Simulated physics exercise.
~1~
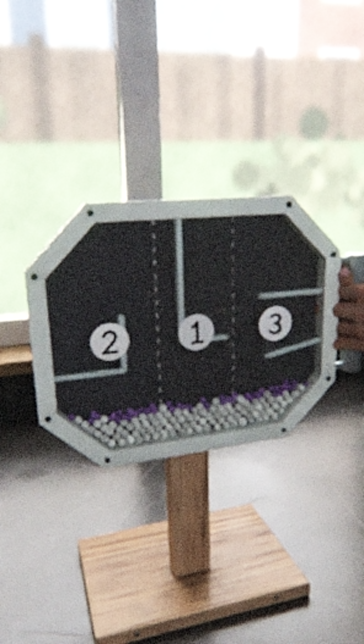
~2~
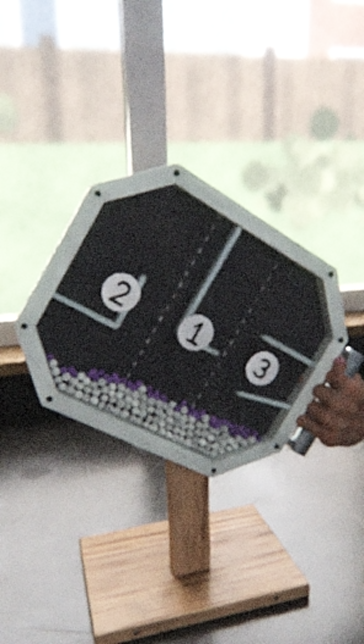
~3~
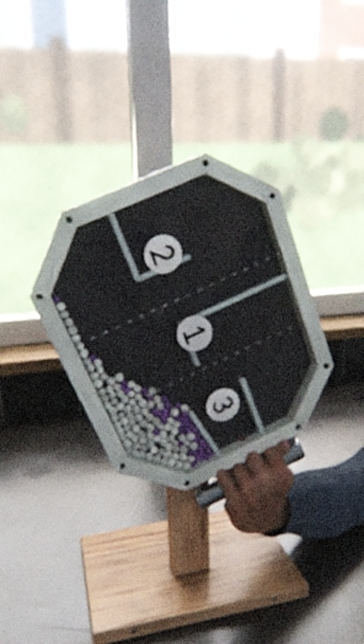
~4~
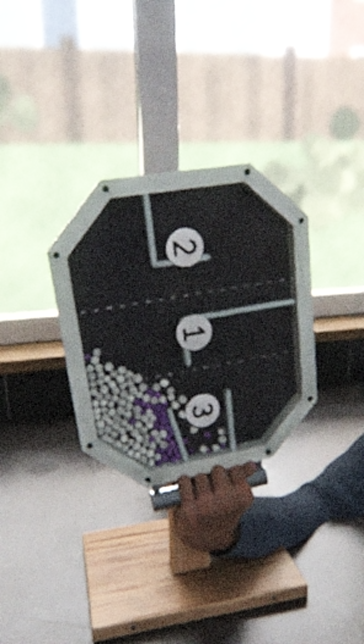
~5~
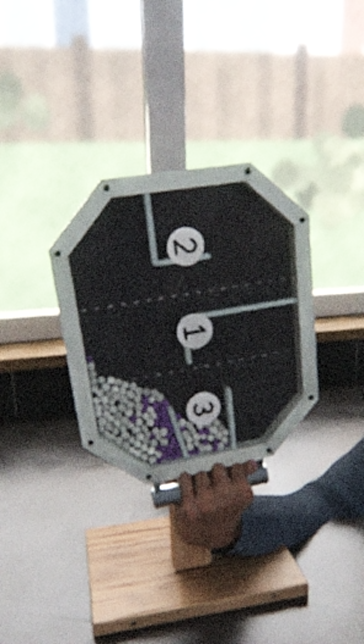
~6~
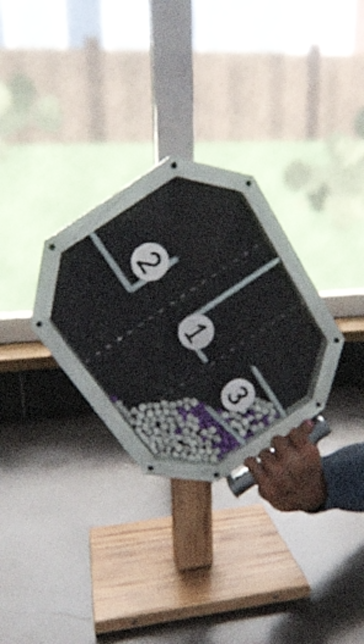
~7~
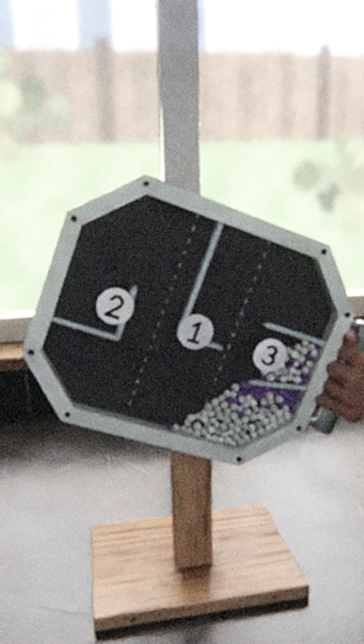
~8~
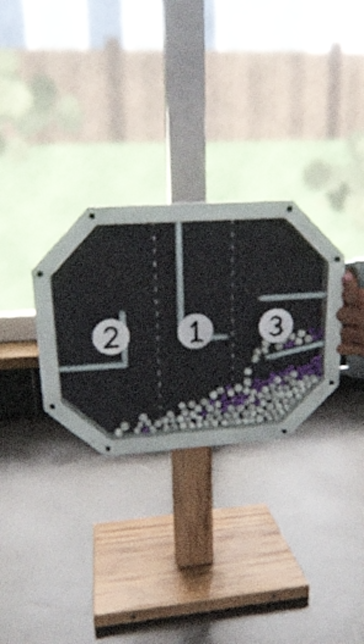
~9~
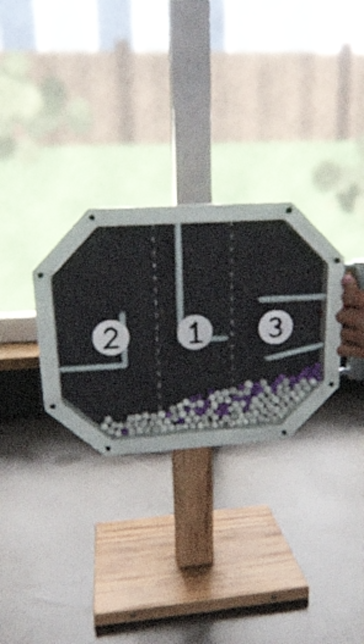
The clip opens on a dark, eight-sided case with a pale frame on a wooden stand, white and purple beads spread along its bottom and a hand at its right edge. The hand swings the case clockwise until it stands almost on end, and the beads slide into a heap at the lower left. While it pauses there, some spill over a pale divider beside the number three. The hand then turns the case back counterclockwise, sending the beads rightward. Once level, they spread back leftward and end in a sloping layer, deepest at right, where most purple ones lie.
